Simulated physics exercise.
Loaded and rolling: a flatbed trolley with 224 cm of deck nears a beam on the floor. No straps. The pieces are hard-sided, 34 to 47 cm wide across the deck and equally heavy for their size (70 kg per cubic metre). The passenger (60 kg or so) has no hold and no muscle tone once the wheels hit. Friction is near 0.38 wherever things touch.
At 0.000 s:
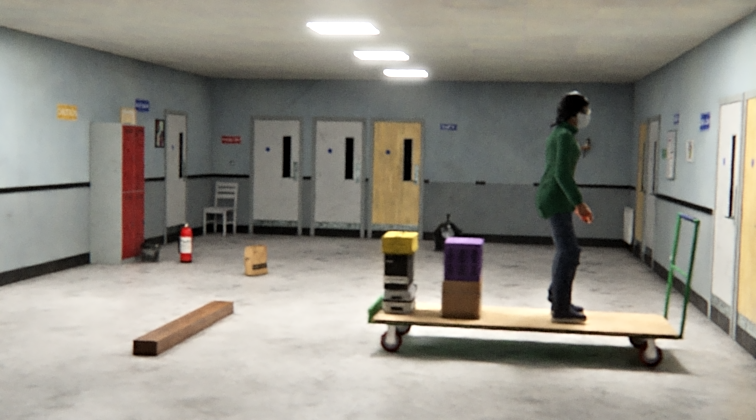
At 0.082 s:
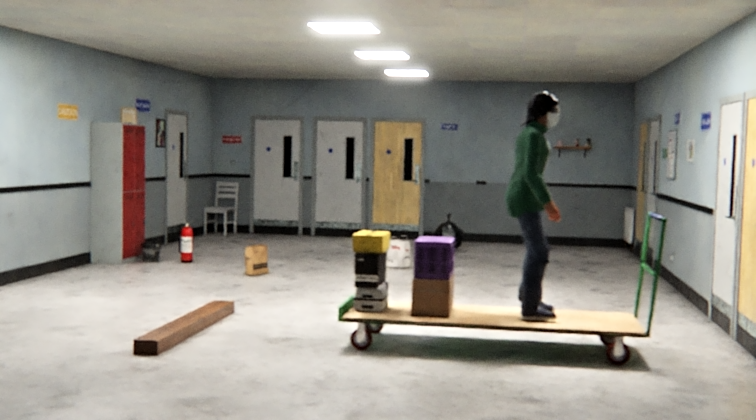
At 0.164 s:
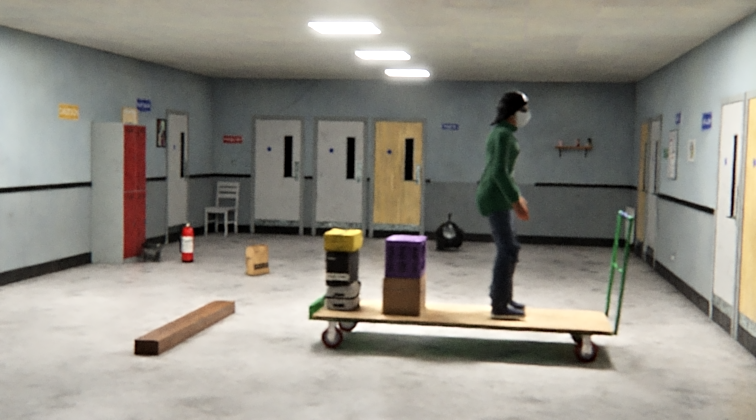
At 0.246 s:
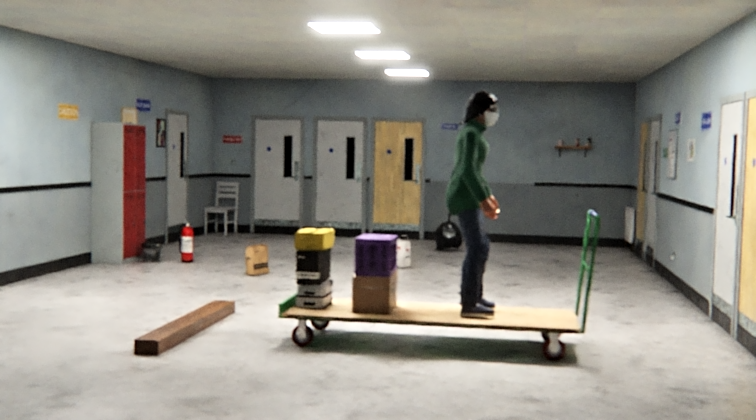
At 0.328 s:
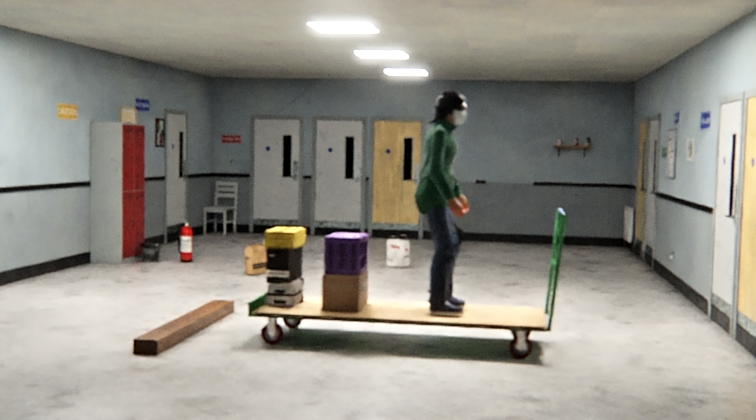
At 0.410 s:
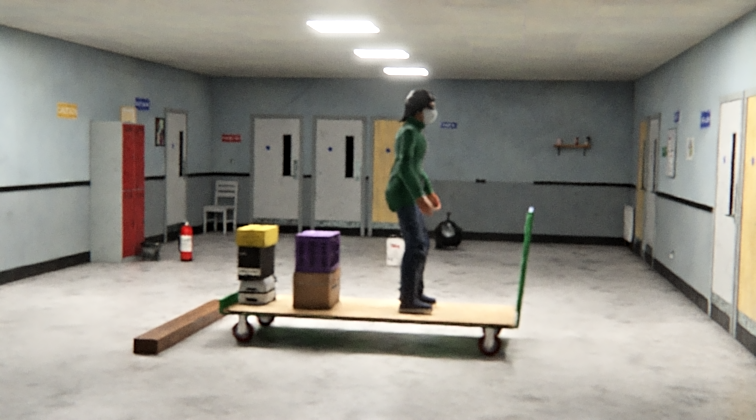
A flatbed trolley carrying a standing figure in a green top and two stacks of boxes and crates rolls leftward across a grey-walled room. The figure, facing right toward the green handle, stays upright as the deck's left end draws close to a wooden beam on the floor.
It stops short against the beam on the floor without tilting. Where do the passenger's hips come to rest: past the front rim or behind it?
At this pace the passenger's hips go over the front rim.
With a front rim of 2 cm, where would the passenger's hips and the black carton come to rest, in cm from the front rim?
Then hips 60 past, black 170 past.
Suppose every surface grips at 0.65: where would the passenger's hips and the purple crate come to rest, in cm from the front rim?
In that case hips 70 past, purple 40 past.
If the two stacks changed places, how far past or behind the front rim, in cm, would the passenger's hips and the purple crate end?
Then hips 40 past, purple 210 past.
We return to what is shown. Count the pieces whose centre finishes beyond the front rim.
The count is 3.
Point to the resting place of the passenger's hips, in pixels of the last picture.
Near (128, 312).
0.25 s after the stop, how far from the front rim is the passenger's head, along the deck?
Some 80 cm behind it.
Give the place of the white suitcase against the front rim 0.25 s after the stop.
About 15 cm behind the rim.
The wheels strike at 0.54 s.
After 0.79 s the passenger's hips are 61 cm behind the rim, near (263, 215) in the last picture's view.
After 1.09 s the passenger's hips are 0 cm behind the rim, near (191, 261) in the last picture's view.
After 1.54 s the passenger's hips are 50 cm past the rim, near (134, 312) in the last picture's view.
Final state at 3.3 s, past the rim, purple crate, black carton, yellow carton and the passenger's hips; behind it, brown toolbox and white suitcase.
